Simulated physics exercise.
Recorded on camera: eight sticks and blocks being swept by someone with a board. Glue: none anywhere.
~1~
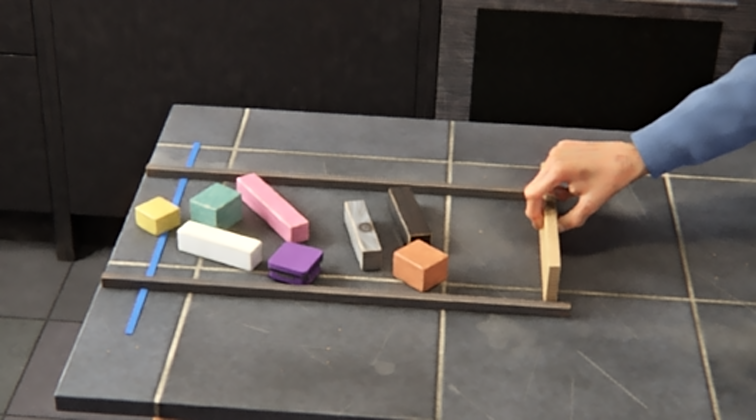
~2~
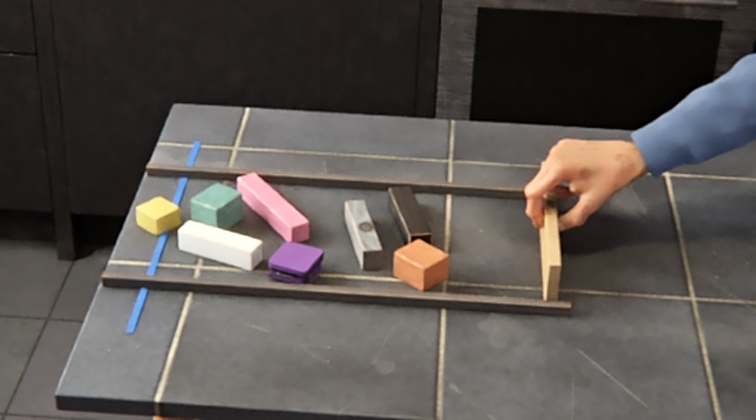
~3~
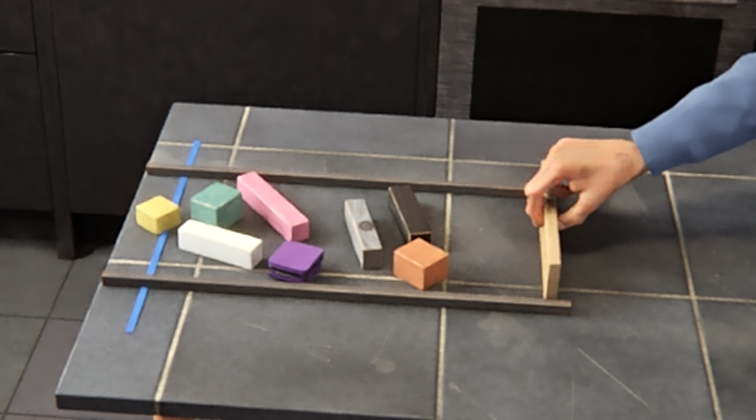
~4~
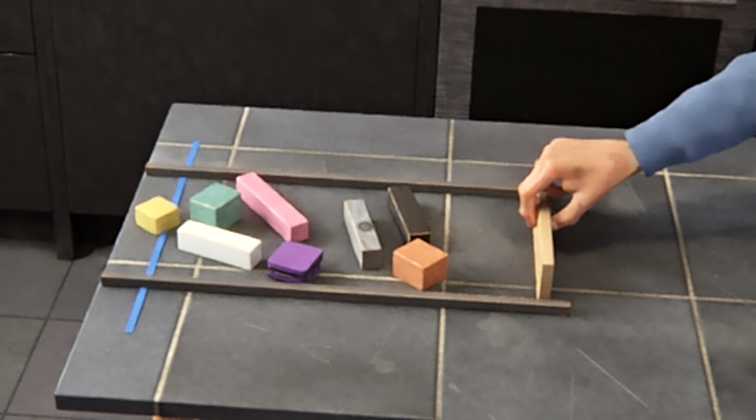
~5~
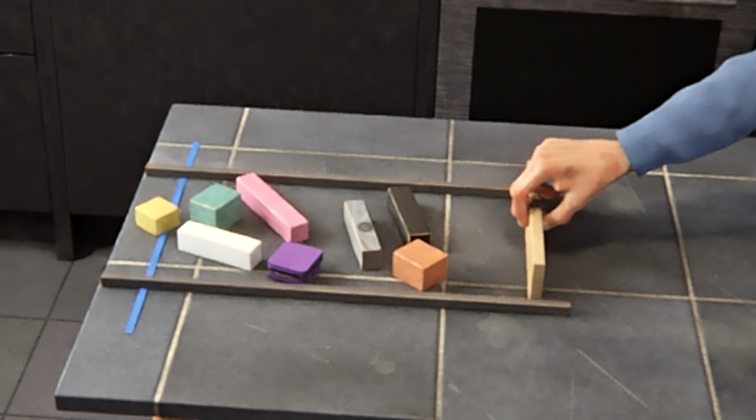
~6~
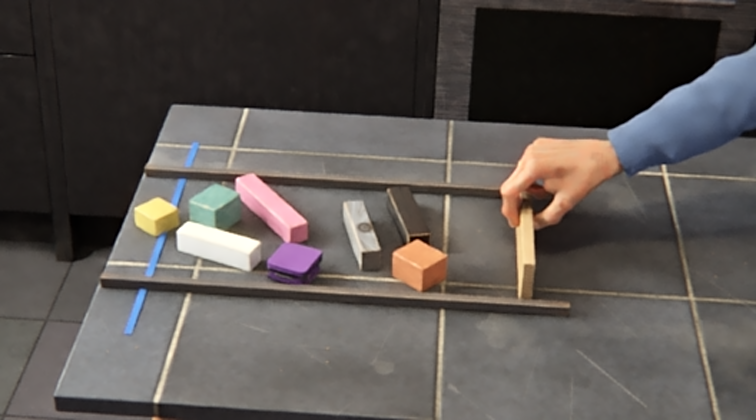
A hand held a wooden board upright at the right of a dark tiled table, then slid it a little to the left, while the colourful blocks and sticks between two dark rails stayed still.
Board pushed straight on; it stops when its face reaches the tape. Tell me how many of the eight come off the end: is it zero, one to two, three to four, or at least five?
Over four drop.
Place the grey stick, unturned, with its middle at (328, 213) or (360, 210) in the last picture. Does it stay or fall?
First place: It does not drop; second place: It does not drop.
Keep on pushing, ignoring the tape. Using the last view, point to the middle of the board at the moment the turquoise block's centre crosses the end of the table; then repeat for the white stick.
I reckon its middle sits around (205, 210) and then around (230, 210).
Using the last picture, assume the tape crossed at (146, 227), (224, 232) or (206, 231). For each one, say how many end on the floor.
Going through each try, you'd get 6, 2 and 2.
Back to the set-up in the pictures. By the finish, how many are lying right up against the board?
My count gives 2.
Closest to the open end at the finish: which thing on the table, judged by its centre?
It's the grey stick.
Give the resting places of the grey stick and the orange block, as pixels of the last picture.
About (131, 223), and about (130, 258).
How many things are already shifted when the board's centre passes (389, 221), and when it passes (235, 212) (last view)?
Well, it's 3 at the first one and 8 at the second.
Soon after, none off yet; yellow block at rest near (157, 217); turquoise block at rest near (216, 210); white stick at rest near (219, 246).
After that, none off yet; yellow block at rest near (157, 217); turquoise block at rest near (212, 210); white stick displaced a little near (195, 244).
And then, none off yet; yellow block displaced about its own width near (123, 205); turquoise block displaced about its own width near (152, 208); white stick displaced about its own width near (119, 231).
In the end, the number that fall off is five or more; gone, purple case, pink bar, white stick, turquoise block and yellow block.
